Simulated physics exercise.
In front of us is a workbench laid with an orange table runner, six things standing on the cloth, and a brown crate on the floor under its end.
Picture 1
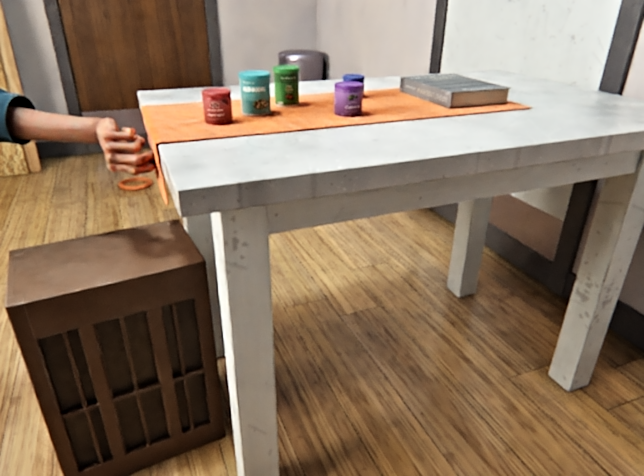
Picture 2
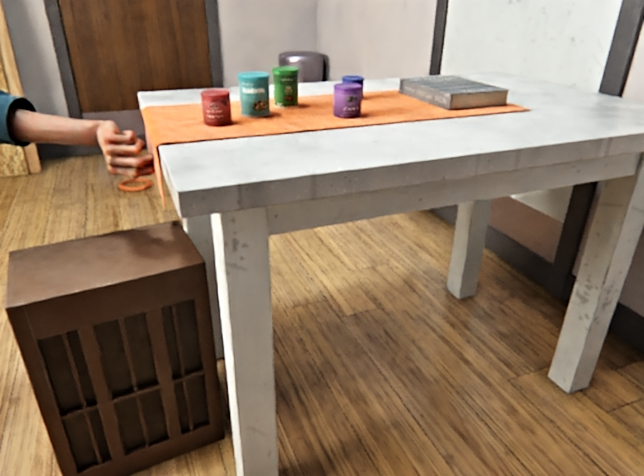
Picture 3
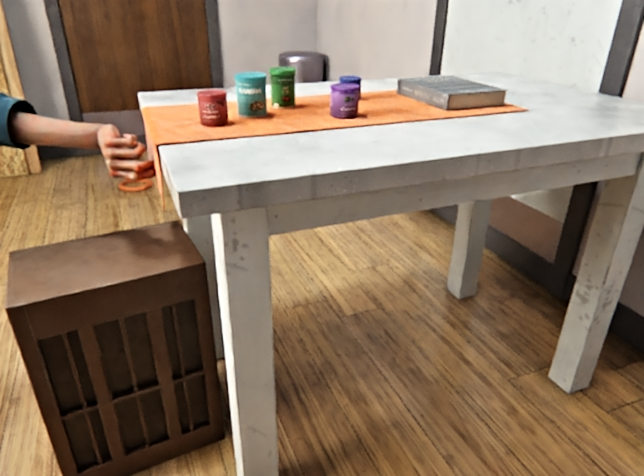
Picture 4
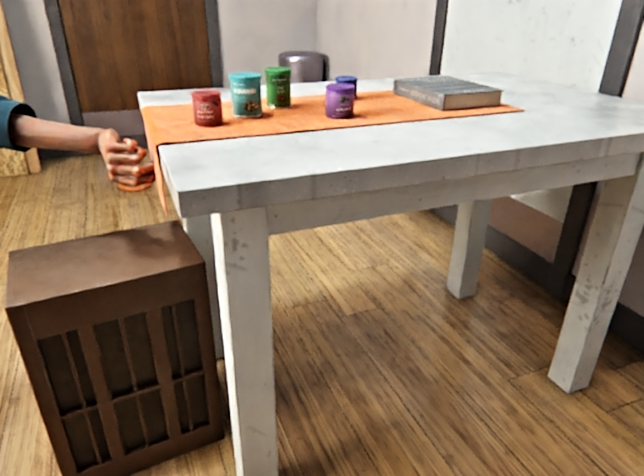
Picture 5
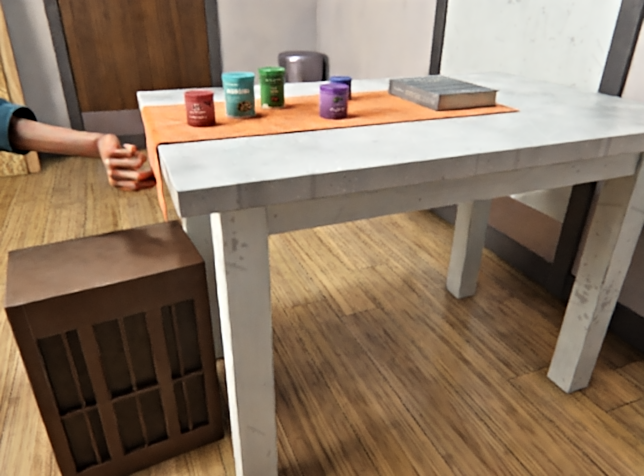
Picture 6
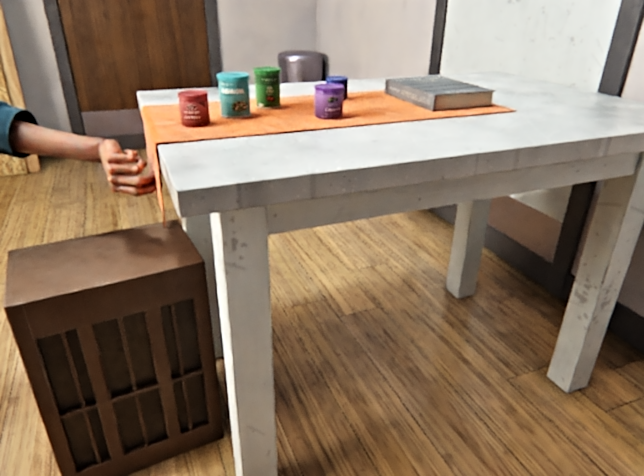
The orange runner slid slowly left along the pale table as a hand at its left end pulled it downward, and the colorful cans and pots and the gray book rode along with it.
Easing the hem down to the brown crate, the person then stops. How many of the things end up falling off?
One.
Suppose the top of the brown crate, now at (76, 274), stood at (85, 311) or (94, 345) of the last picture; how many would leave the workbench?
It comes to 2 and 3 over the edge.
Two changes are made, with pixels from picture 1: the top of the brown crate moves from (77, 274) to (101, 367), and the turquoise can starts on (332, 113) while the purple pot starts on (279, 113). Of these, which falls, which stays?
Final state: The turquoise can is no longer up, the purple pot is no longer up.
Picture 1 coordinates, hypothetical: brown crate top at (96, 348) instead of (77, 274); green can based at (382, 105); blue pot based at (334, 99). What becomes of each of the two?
The green can stays put, the blue pot stays put.
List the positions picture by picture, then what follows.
The first picture shows hem (168, 205); red pot (216, 91); turquoise can (254, 73); green can (286, 67); purple pot (349, 84); blue pot (354, 76); top of the crate (77, 274).
The second picture shows hem (166, 208); red pot (215, 92).
The third picture shows hem (164, 212); turquoise can (250, 75).
The fourth picture shows hem (168, 216); green can (278, 69); top of the crate (77, 275).
The fifth picture shows hem (167, 222); purple pot (334, 86).
The sixth picture shows hem (165, 228); red pot (193, 92); turquoise can (233, 74); green can (267, 69); purple pot (329, 86); blue pot (337, 78).
Soon after, hem on the crate; all still up.
After that, hem on the crate; red pot gone.
In the end, hem on the crate; red pot gone. It carries off one.
